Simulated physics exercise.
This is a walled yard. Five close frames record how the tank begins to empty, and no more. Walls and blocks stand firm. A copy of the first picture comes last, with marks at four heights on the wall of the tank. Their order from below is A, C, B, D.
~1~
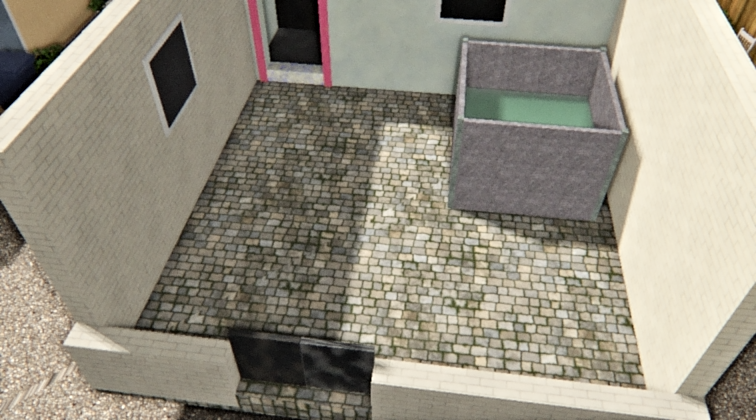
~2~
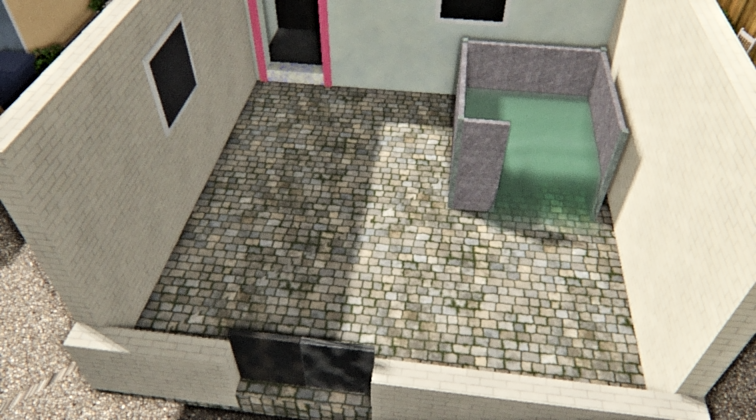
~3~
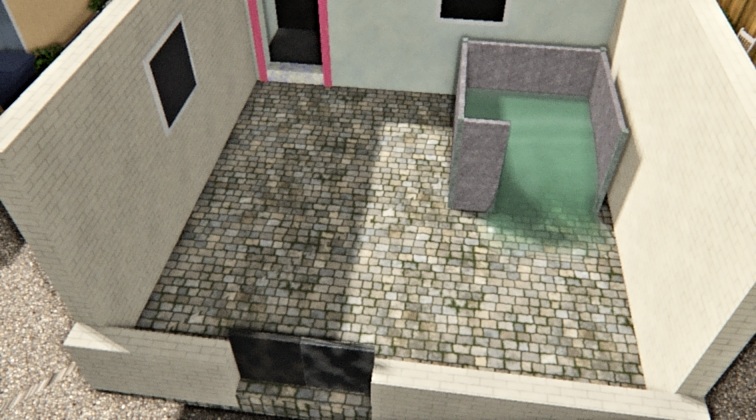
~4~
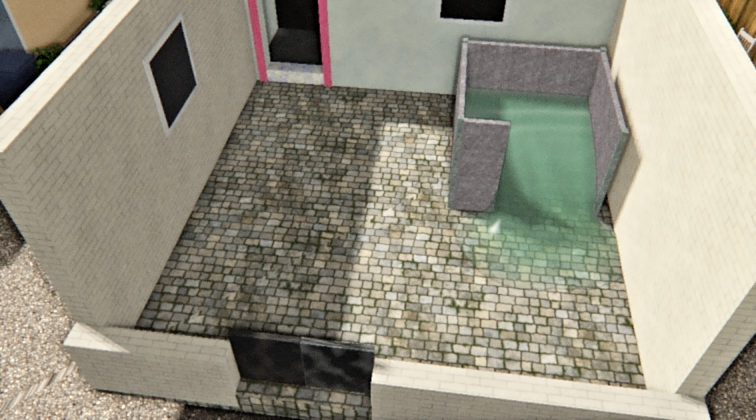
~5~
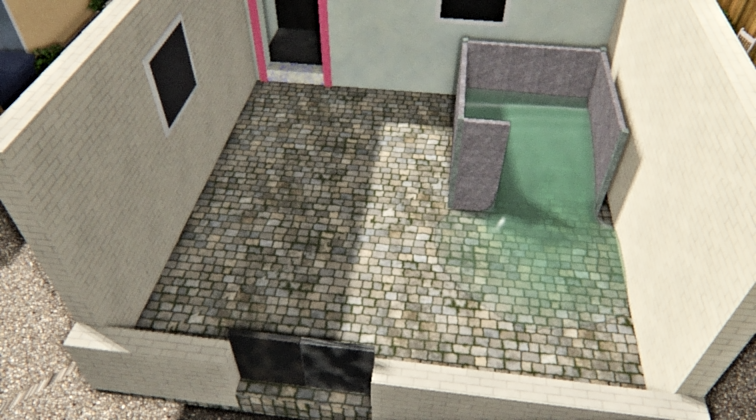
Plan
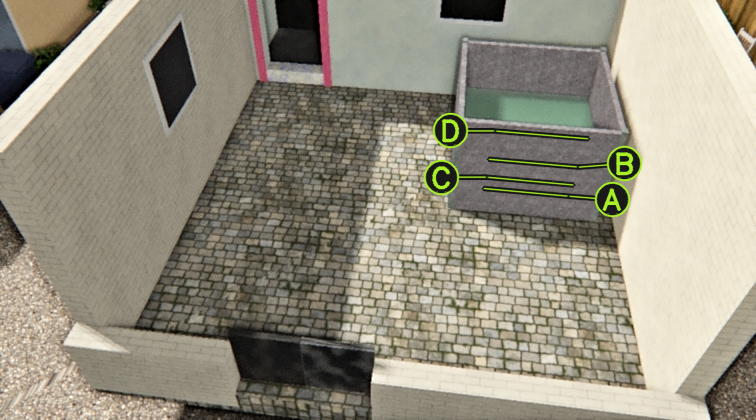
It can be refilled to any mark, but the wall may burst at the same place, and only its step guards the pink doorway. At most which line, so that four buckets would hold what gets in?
The answer is line B.
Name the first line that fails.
That is line D.
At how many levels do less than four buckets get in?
Three of the four.
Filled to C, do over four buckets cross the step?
No, not at all.
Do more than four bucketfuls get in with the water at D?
Yes, that goes wrong.
On the marked copy, A at (526, 192); B at (533, 163); C at (529, 181); D at (540, 134); from the bottom up A, C, B, D.
If A is chosen, nothing gets over.
If B is chosen, a bucket or two gets in.
If C is chosen, nothing gets over.
If D is chosen, about 11 bucketfuls get in.
